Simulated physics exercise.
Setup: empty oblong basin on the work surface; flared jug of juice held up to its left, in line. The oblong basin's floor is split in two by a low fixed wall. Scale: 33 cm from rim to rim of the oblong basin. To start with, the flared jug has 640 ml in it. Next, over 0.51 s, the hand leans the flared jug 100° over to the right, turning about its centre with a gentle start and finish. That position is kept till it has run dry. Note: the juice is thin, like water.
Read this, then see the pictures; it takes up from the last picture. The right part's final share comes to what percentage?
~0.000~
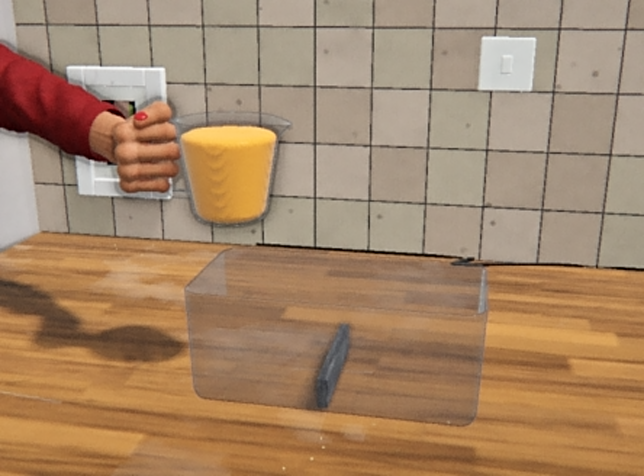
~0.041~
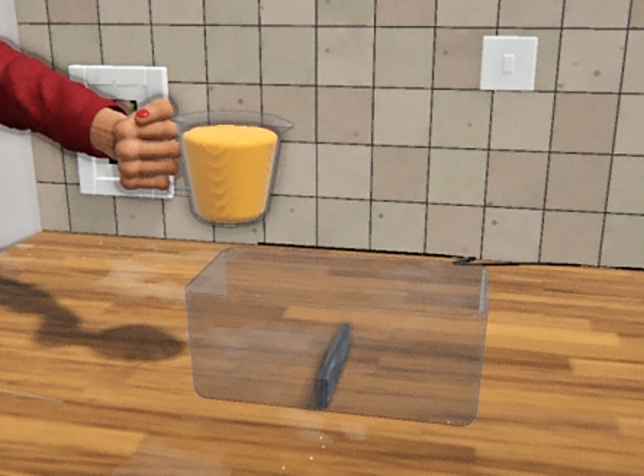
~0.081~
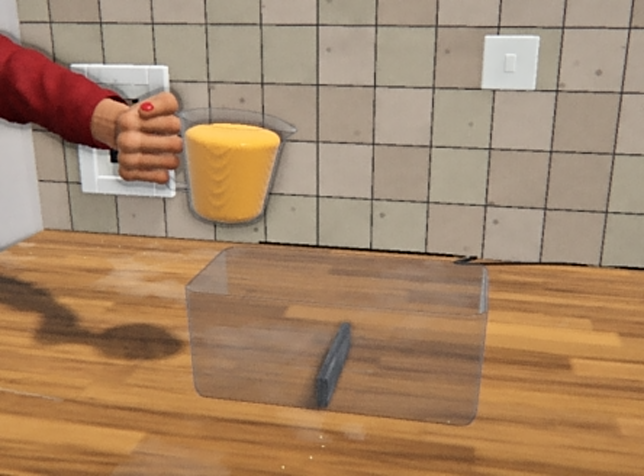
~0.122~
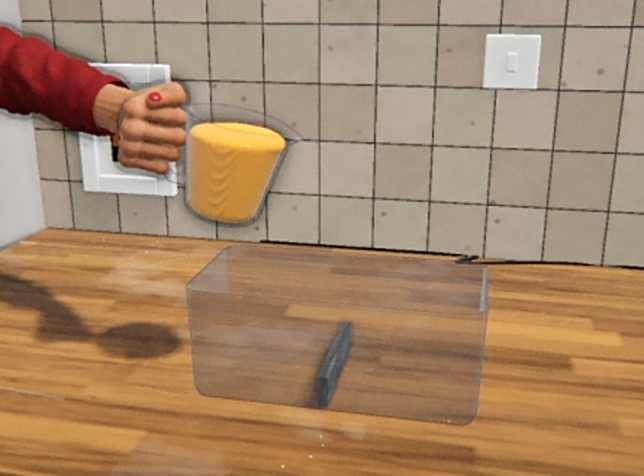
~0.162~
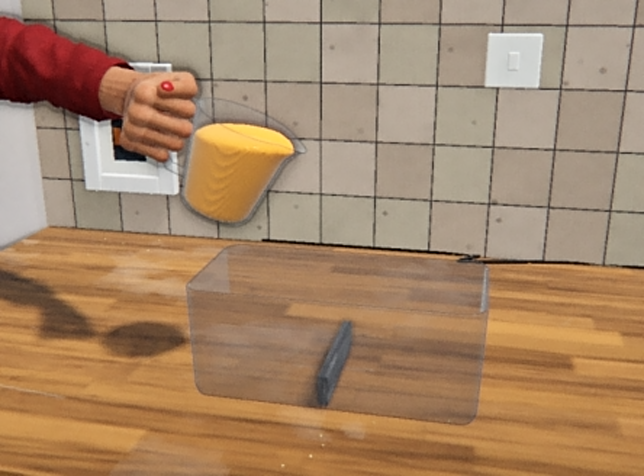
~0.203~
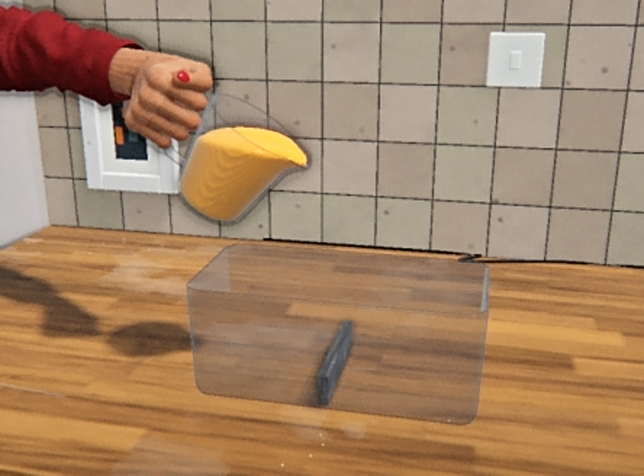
It comes to roughly 63 %.
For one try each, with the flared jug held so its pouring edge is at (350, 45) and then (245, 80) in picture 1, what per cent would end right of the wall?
I'd say 80 percent on the first go, 10 percent on the next.
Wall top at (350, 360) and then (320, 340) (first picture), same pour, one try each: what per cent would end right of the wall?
I'd say 40 percent on the first go, 85 percent on the next.
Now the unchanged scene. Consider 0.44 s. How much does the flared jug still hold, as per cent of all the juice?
I'd estimate some 44 % remains.
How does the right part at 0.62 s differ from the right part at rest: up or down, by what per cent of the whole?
Its share increases, some 12 in a hundred.
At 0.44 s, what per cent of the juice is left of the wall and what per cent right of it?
Around 6 on the left and around 24 on the right.
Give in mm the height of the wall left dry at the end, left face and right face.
Left 28 mm, right 20 mm.
By 0.44 s the tilt is 96° and 44 per cent is still to pour, 6 is left of the wall and 24 right of it.
By 0.62 s the tilt is 100° and 9 per cent is still to pour, 28 is left of the wall and 52 right of it.
By 0.81 s the tilt is 100° and 1 per cent is still to pour, 33 is left of the wall and 63 right of it.
By 1.01 s the tilt is 100° and 0 per cent is still to pour, 35 is left of the wall and 63 right of it.
At rest 35 per cent lies left of the wall, 63 right of it and 2 outside.
